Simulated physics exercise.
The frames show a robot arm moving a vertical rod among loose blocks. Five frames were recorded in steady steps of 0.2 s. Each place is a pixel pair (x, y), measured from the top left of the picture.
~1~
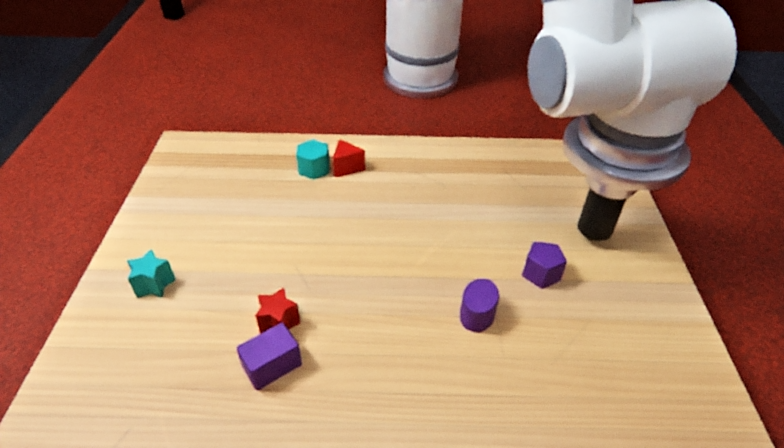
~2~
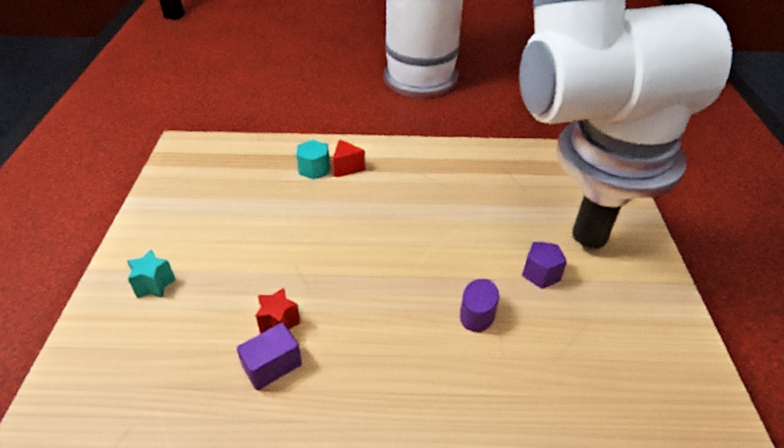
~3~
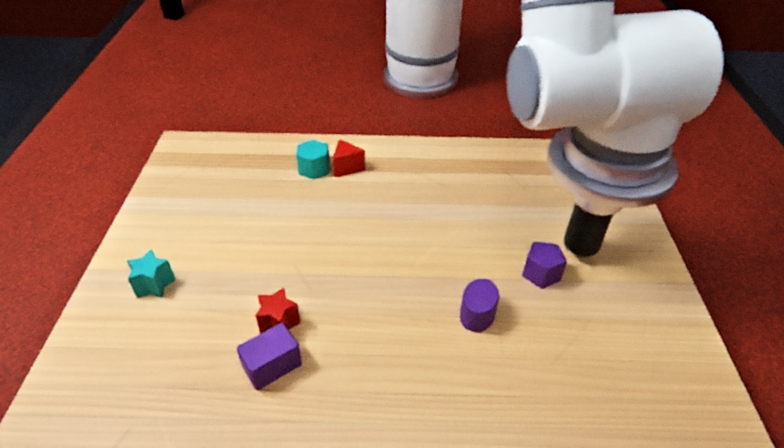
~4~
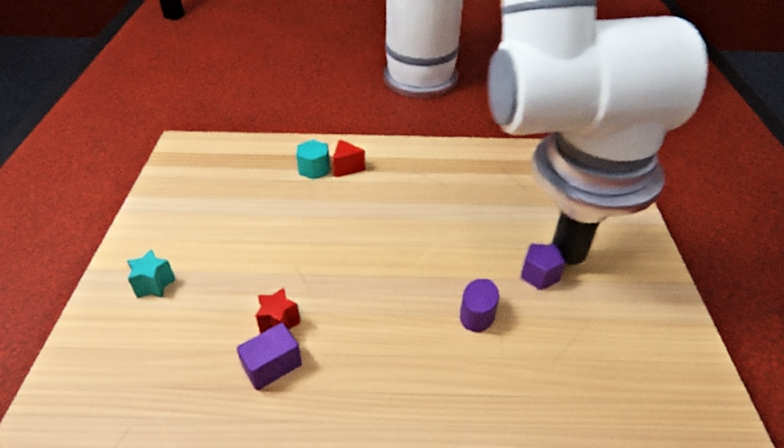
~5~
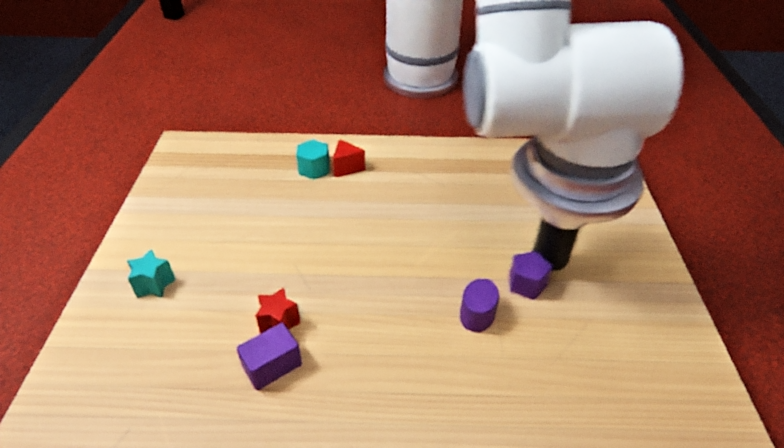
A robot arm moved its black rod down and to the left across the wooden board, then pushed the purple pentagonal block a short way left, closer to the rounded purple block.
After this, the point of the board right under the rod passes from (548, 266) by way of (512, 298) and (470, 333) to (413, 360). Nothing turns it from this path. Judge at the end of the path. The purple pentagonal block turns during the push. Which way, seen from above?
It goes round opposite to clock hands.
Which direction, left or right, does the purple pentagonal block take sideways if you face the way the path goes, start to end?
Measured against the direction from start to end, the purple pentagonal block shifts toward the left-hand side.
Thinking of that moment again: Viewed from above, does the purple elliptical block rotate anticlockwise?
In short: No.
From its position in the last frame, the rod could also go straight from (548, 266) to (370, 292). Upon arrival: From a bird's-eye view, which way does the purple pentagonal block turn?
It twists anticlockwise.
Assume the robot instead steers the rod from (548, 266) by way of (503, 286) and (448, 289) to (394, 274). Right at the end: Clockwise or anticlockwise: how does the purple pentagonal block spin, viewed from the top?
My answer: Anticlockwise.
On the path given first. One third of the way, rod (513, 290); purple elliptical block (458, 309), turned 20° clockwise; purple pentagonal block (497, 302), turned 20° anticlockwise.
Two thirds of the way, rod (471, 325); purple elliptical block (404, 335), turned 60° clockwise; purple pentagonal block (452, 341), turned 25° anticlockwise.
At the end, rod (414, 352); purple elliptical block (369, 342), turned 100° clockwise; purple pentagonal block (422, 378), turned 75° anticlockwise.
